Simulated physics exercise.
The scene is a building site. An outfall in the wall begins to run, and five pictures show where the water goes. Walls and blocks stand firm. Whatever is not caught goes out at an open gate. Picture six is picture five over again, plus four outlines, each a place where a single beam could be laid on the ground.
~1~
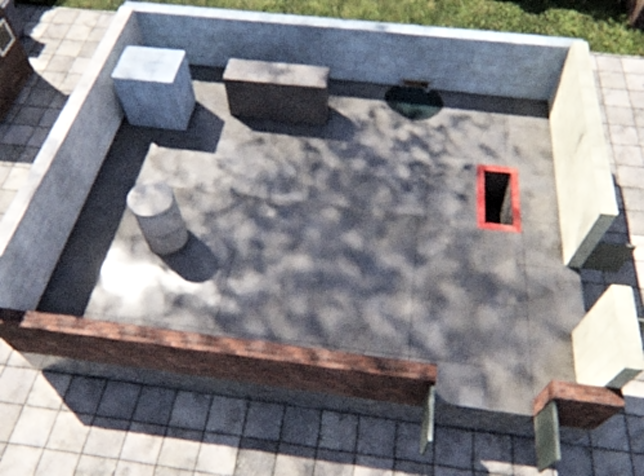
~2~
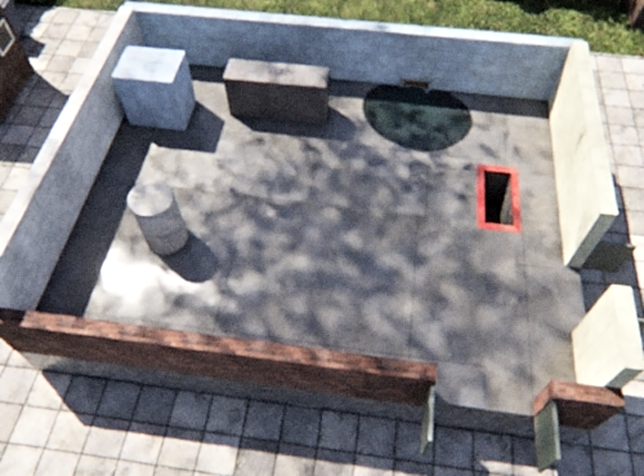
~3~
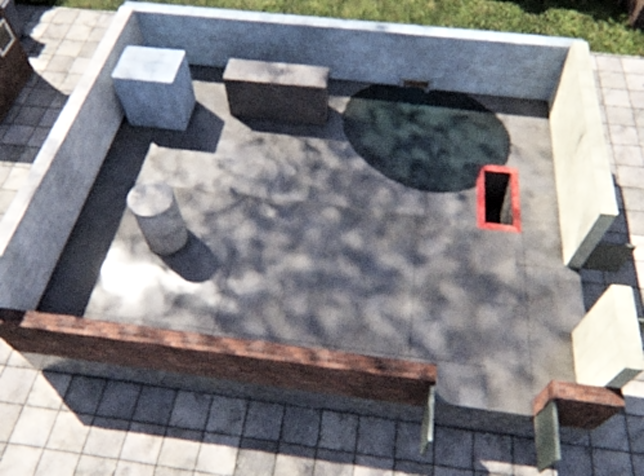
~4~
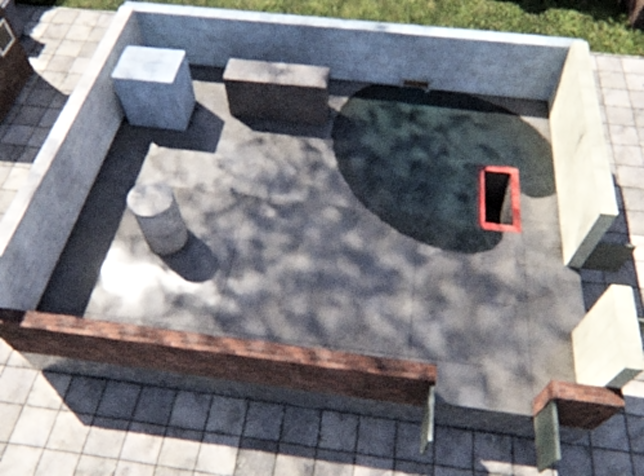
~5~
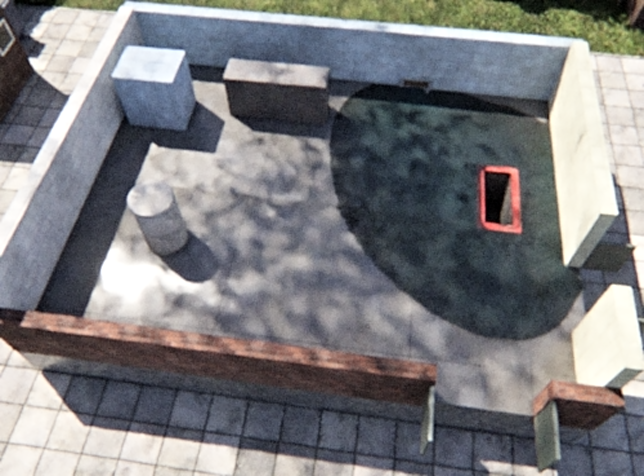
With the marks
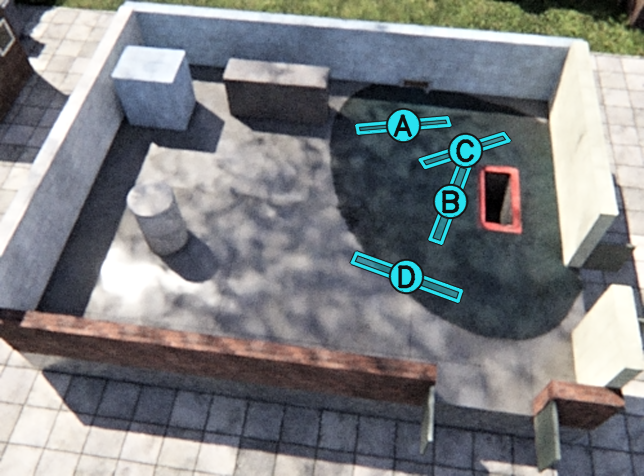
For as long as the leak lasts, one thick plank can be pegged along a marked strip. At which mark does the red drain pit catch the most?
Place D does it best.
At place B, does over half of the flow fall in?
No, it does not.
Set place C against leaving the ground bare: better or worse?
Worse.
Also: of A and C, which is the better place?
Place A.
In cyan, A from (357, 129) to (448, 121); B from (435, 241) to (464, 166); C from (422, 163) to (506, 137); D from (354, 257) to (459, 296).
Choosing A, about 26 % of the stream goes into the red drain pit, about 74 % out by the gates.
Choosing B, about 21 % of the stream goes into the red drain pit, about 79 % out by the gates.
Choosing C, about 17 % of the stream goes into the red drain pit, about 83 % out by the gates.
Choosing D, about 39 % of the stream goes into the red drain pit, about 60 % out by the gates.
